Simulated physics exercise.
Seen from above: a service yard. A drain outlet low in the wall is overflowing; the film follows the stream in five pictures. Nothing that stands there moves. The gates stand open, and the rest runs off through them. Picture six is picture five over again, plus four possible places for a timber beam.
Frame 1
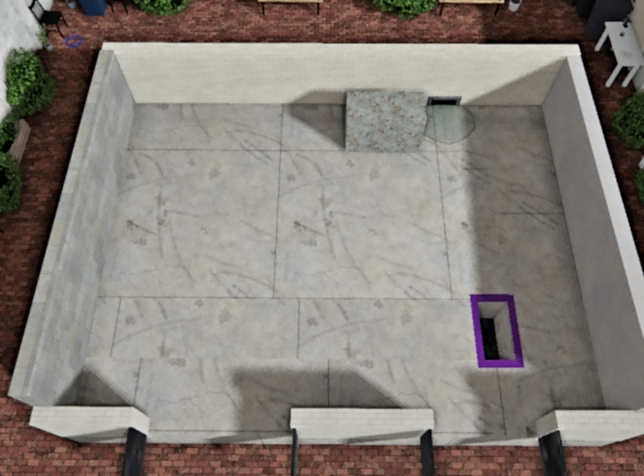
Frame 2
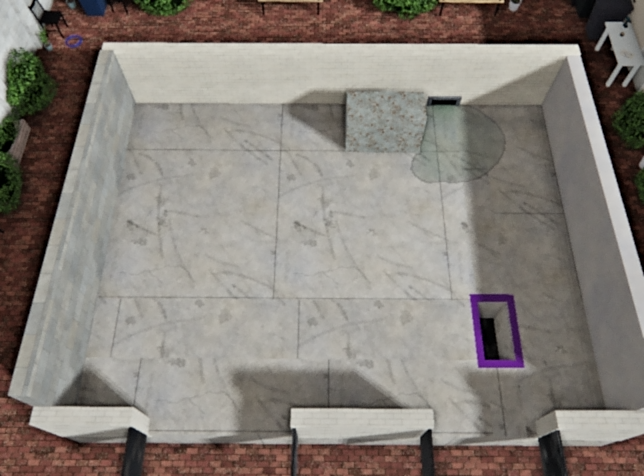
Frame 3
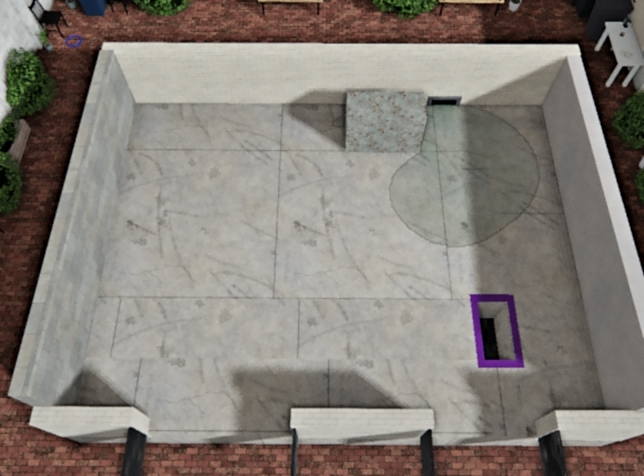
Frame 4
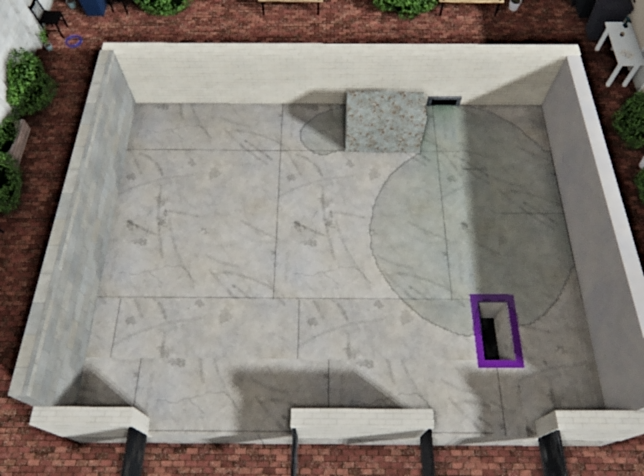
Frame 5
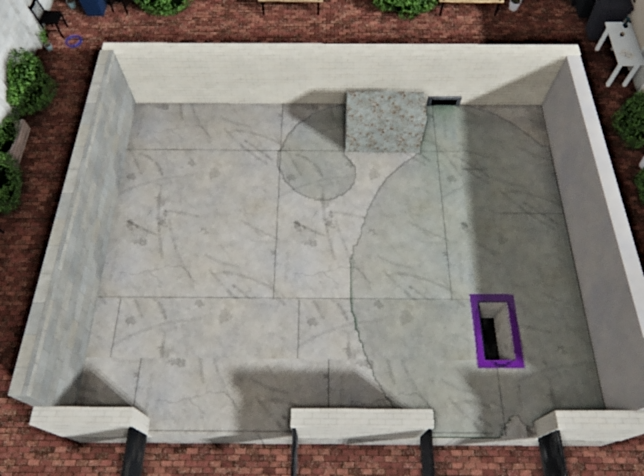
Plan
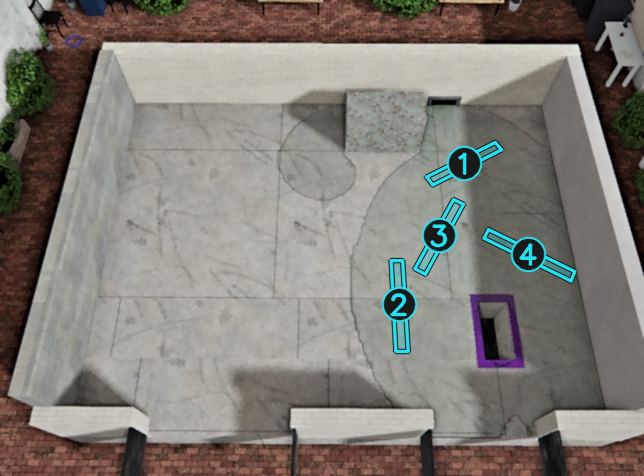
Water spreads from the back wall across the paved yard, reaching around the purple-edged drain.
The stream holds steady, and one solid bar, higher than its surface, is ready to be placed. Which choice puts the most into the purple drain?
I would pick position 2.
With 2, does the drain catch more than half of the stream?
No, it does not.
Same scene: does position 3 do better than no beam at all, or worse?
Position 3 is worse.
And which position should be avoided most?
That is position 1.
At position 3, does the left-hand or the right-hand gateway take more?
The right one.
In cyan, 1 from (429, 180) to (498, 146); 2 from (402, 351) to (396, 260); 3 from (420, 271) to (458, 201); 4 from (486, 233) to (572, 276).
For position 1, about 12 % of the stream goes into the purple drain, about 88 % out by the gates.
For position 2, about 29 % of the stream goes into the purple drain, about 70 % out by the gates.
For position 3, about 18 % of the stream goes into the purple drain, about 81 % out by the gates.
For position 4, about 20 % of the stream goes into the purple drain, about 78 % out by the gates.
